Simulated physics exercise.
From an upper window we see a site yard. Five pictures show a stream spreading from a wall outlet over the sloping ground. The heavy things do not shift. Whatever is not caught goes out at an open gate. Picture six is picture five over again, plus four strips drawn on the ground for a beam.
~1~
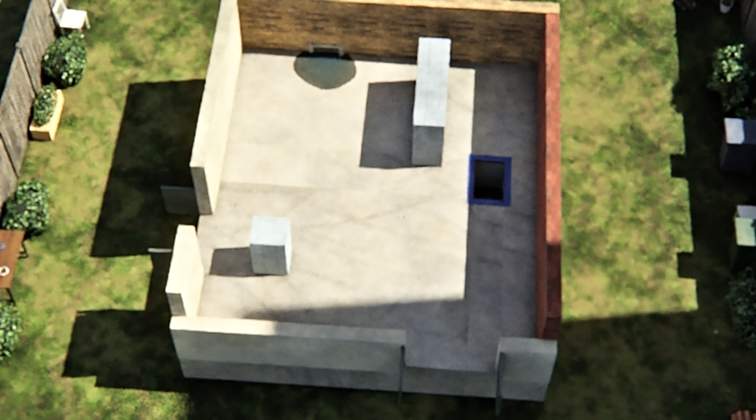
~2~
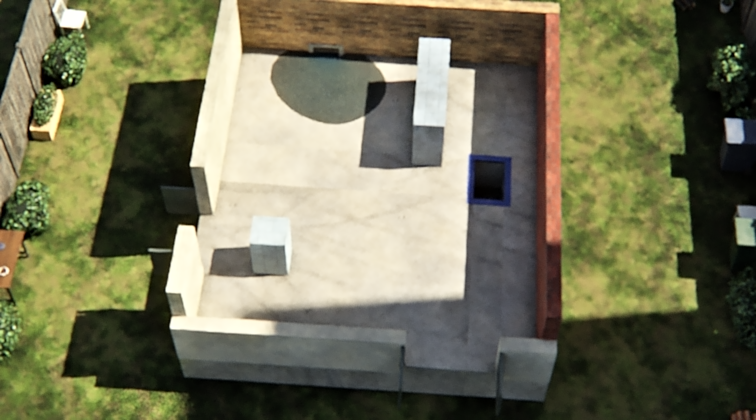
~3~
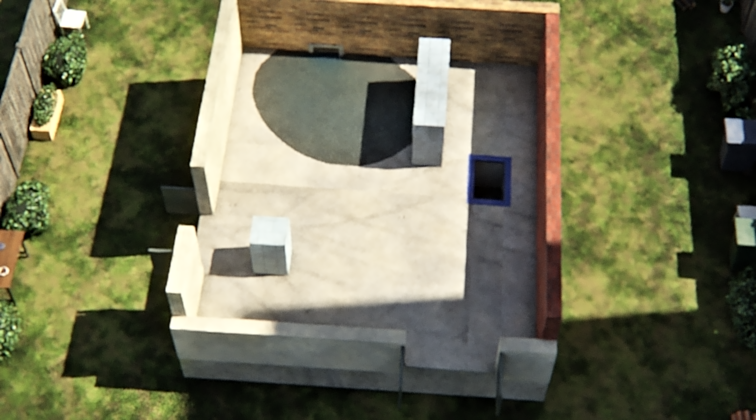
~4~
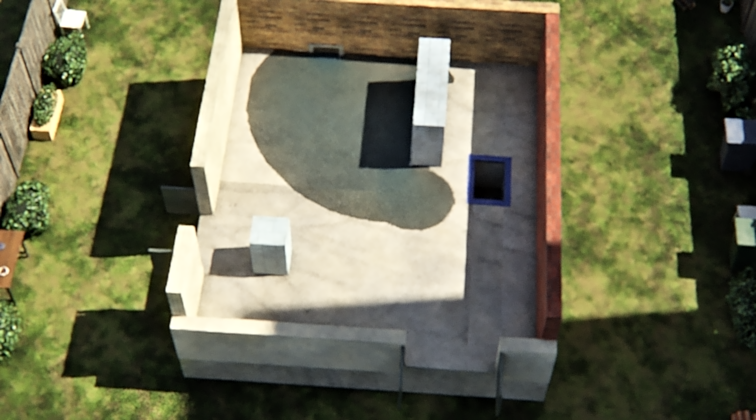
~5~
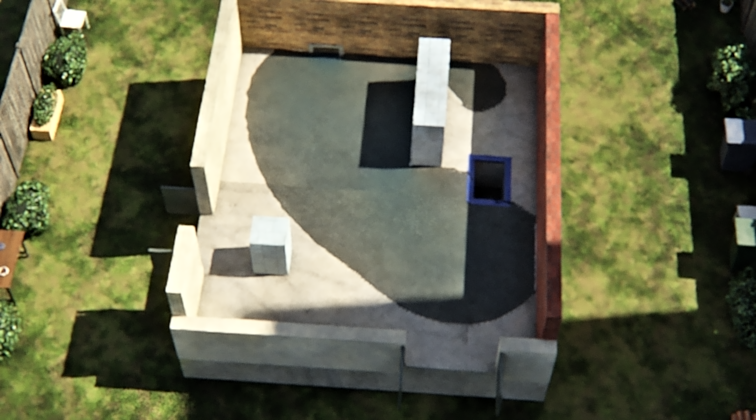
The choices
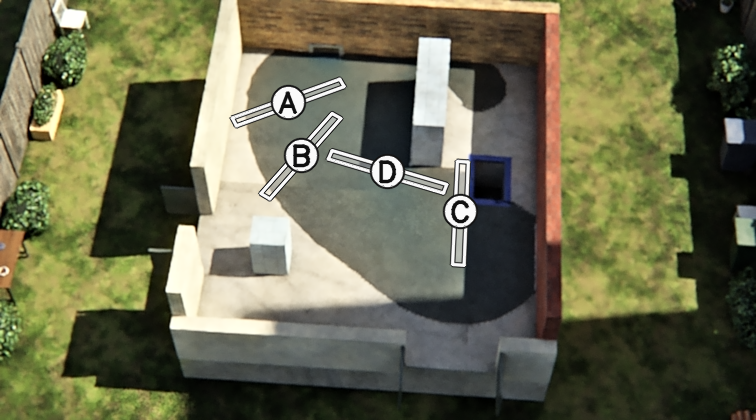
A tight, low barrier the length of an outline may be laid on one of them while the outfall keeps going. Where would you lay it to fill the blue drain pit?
The best spot is D.
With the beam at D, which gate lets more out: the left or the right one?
The right one.
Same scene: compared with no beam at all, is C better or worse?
Worse.
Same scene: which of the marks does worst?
It is C.
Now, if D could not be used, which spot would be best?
That is spot A.
On the marked copy, A from (234, 121) to (341, 82); B from (265, 196) to (336, 116); C from (458, 264) to (462, 161); D from (330, 154) to (445, 188).
With A, about 27 % of the stream runs into the blue drain pit, about 72 % out by the gates.
With B, about 18 % of the stream runs into the blue drain pit, about 81 % out by the gates.
With C, about 11 % of the stream runs into the blue drain pit, about 89 % out by the gates.
With D, about 40 % of the stream runs into the blue drain pit, about 56 % out by the gates.
